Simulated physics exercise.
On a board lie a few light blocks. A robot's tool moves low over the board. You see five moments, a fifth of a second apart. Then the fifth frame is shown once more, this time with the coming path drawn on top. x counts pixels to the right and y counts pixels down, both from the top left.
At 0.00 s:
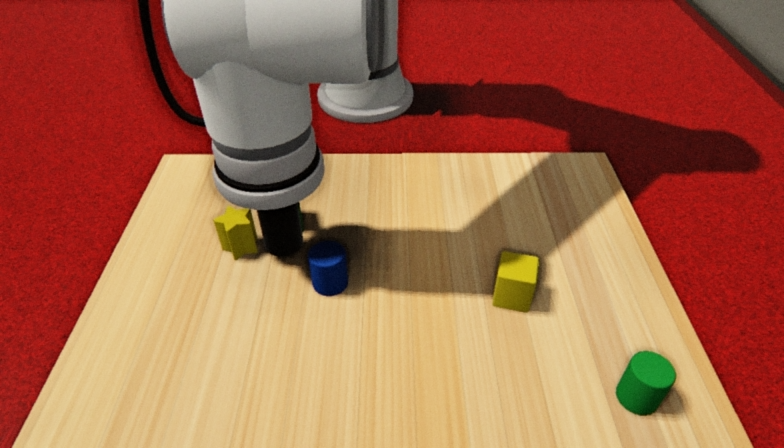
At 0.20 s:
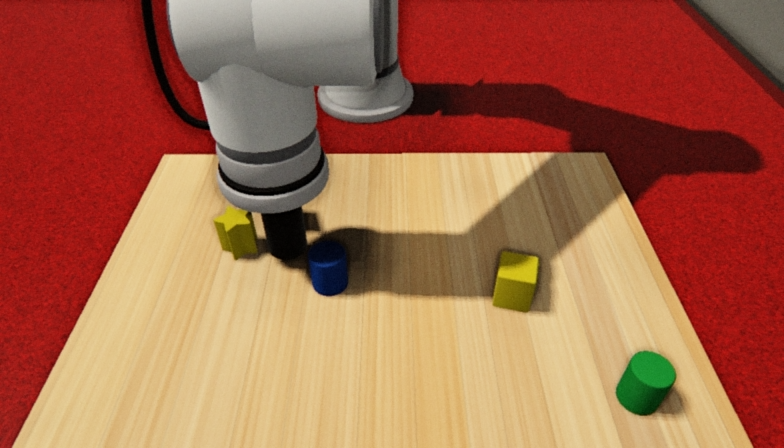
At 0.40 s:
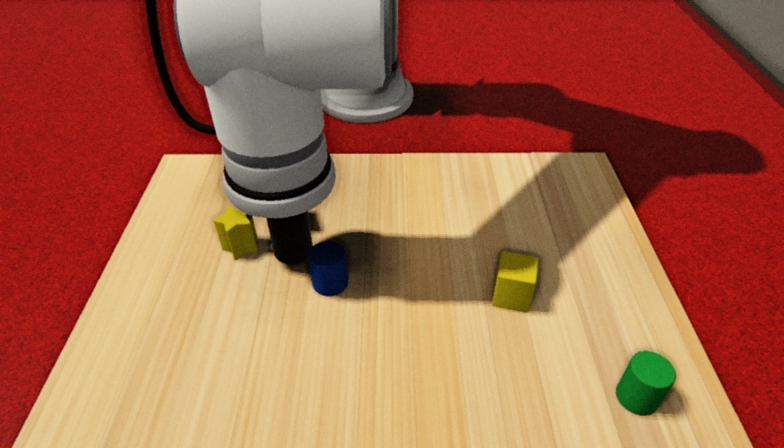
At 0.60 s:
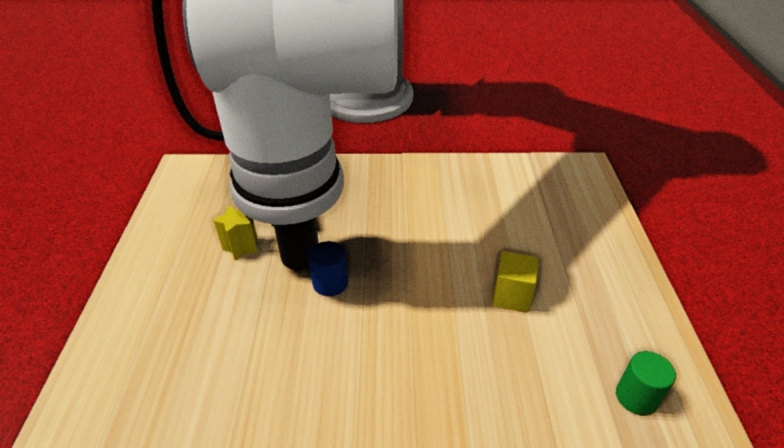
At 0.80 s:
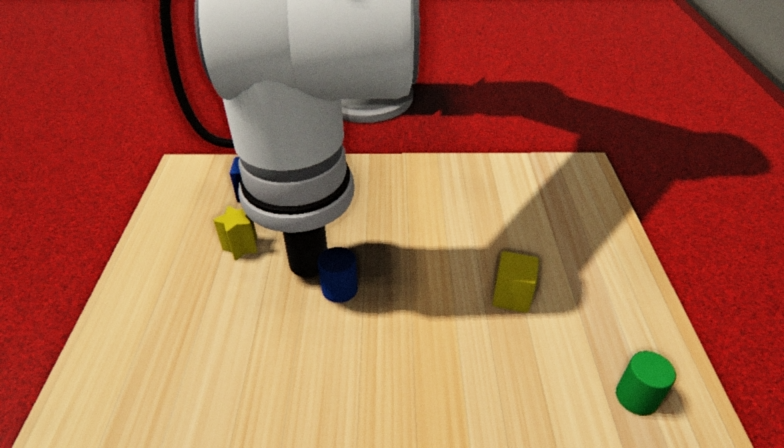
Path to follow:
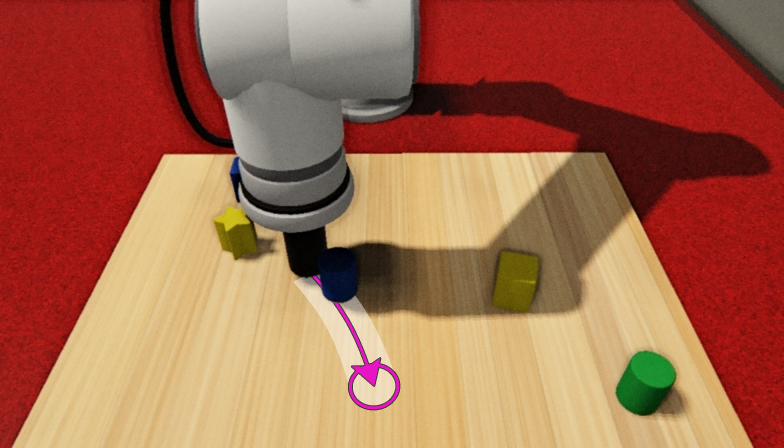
At first, a robot arm holds its dark tool low over a wooden board, between a yellow star-shaped block and a blue round one. The tool slides a short way right and toward the viewer, then nudges the blue block slightly the same way, while the other visible blocks stay still.
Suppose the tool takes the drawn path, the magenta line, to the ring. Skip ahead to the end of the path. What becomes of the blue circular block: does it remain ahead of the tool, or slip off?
The tool no longer has it in front.
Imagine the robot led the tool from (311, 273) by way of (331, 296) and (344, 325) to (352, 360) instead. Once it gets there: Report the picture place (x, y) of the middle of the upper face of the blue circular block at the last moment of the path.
Close to (383, 287).
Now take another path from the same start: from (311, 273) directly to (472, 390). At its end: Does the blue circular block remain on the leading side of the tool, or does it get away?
I predict the tool has moved past it.
The drawn path runs from (311, 273) over (336, 303) and (357, 340) to (374, 386).
On the path given first. One third of the way, tool (335, 294); blue circular block (373, 280).
Two thirds of the way, tool (357, 331); blue circular block (391, 289).
At the end, tool (374, 377); green triangular piece not moved; blue circular block (391, 289).
